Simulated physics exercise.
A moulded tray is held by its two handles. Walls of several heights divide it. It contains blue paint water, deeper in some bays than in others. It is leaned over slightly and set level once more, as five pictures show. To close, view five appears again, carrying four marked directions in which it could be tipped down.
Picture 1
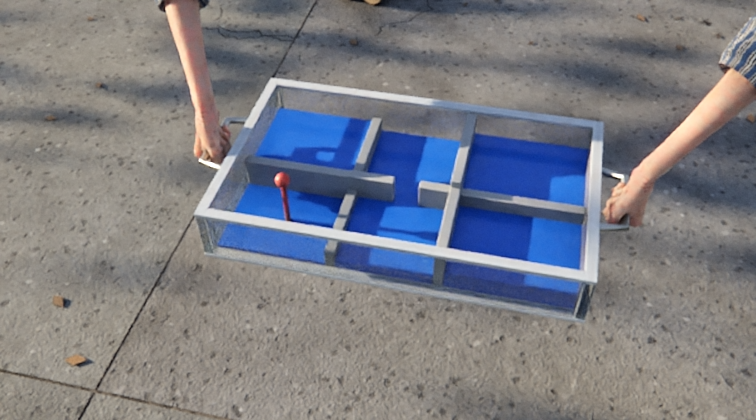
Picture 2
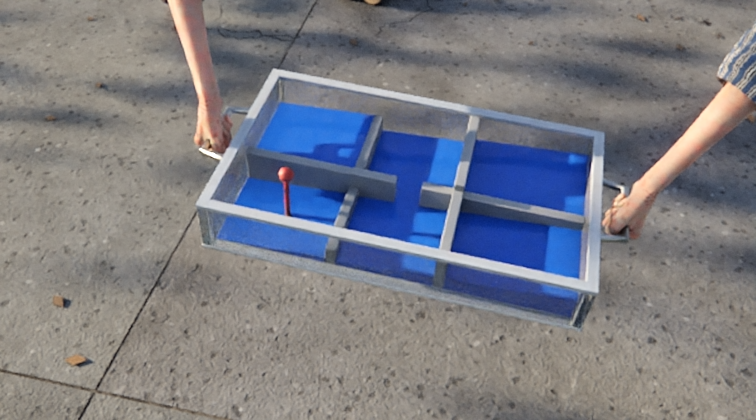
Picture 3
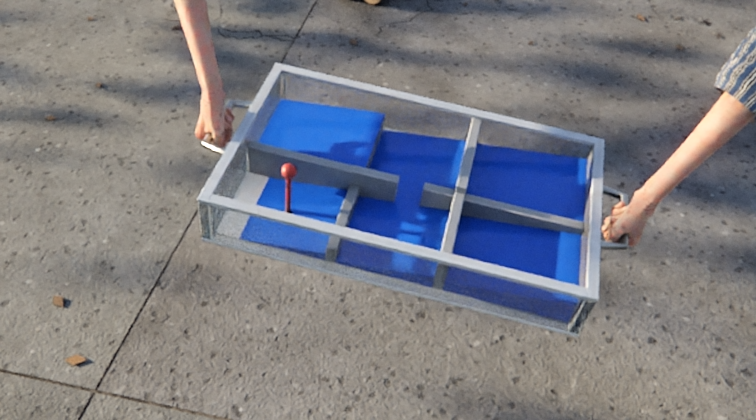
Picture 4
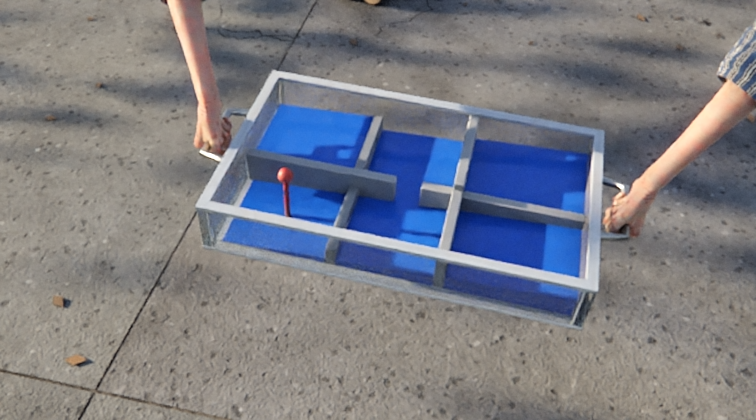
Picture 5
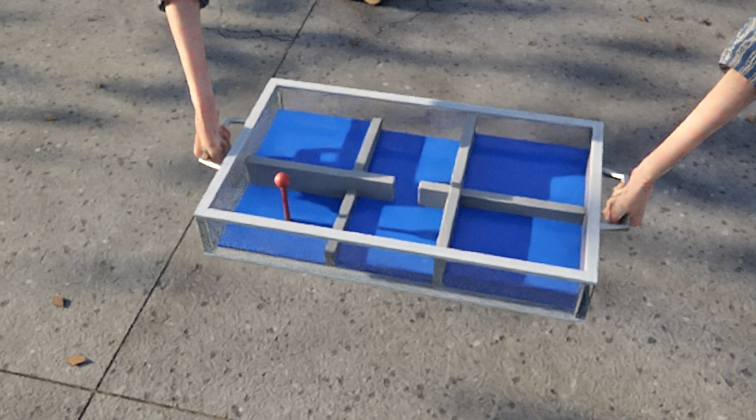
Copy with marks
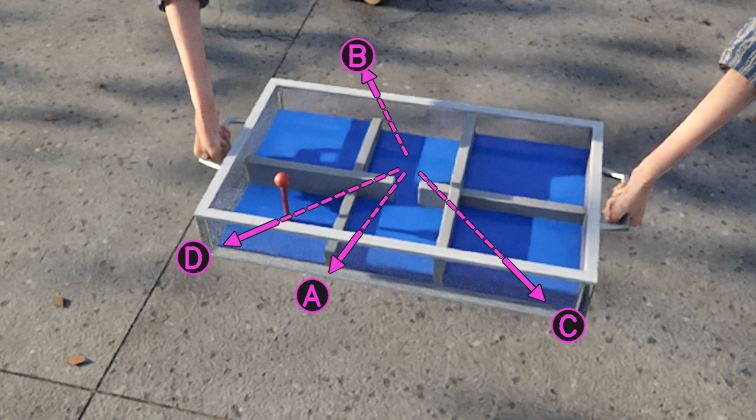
A grey-framed tray is held by its end handles above sunlit, shadow-streaked grey paving, seen from above at an angle by a still camera. Grey walls divide the blue liquid inside, and a round-headed red peg stands in the front left bay. Two hands tilt the tray gently down to the right, blue liquid runs over the wall from the back left bay into the back middle one, and they level it again.
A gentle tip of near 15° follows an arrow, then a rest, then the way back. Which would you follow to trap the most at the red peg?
Take D.
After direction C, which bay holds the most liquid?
The front right bay.
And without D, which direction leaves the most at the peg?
Here it is direction A.
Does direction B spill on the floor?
No, all stays in.
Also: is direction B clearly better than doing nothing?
No, hardly at all.
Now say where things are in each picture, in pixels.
In the first picture, the tray is level; deepest in the back right bay, at (524, 173), shallowest in the front left; red peg at (282, 180).
The second picture shows tipped about 4° down to the right; no wall is crossed.
The third picture shows tipped about 7° down to the right; liquid runs over the wall between the back left and back middle bays; red peg at (289, 171).
The fourth picture shows tipped about 3° down to the right; no wall is crossed.
In the fifth picture, the tray is level; deepest in the back right bay, at (524, 173), shallowest in the front left; red peg at (282, 180).
In magenta, A ends at (333, 268); B ends at (365, 71); C ends at (540, 296); D ends at (229, 242).
If A is chosen, about 16 % of the liquid ends in the peg's bay; nothing spills.
If B is chosen, about 4 % of the liquid ends in the peg's bay; nothing spills.
If C is chosen, about 6 % of the liquid ends in the peg's bay; nothing spills.
If D is chosen, about 21 % of the liquid ends in the peg's bay; nothing spills.
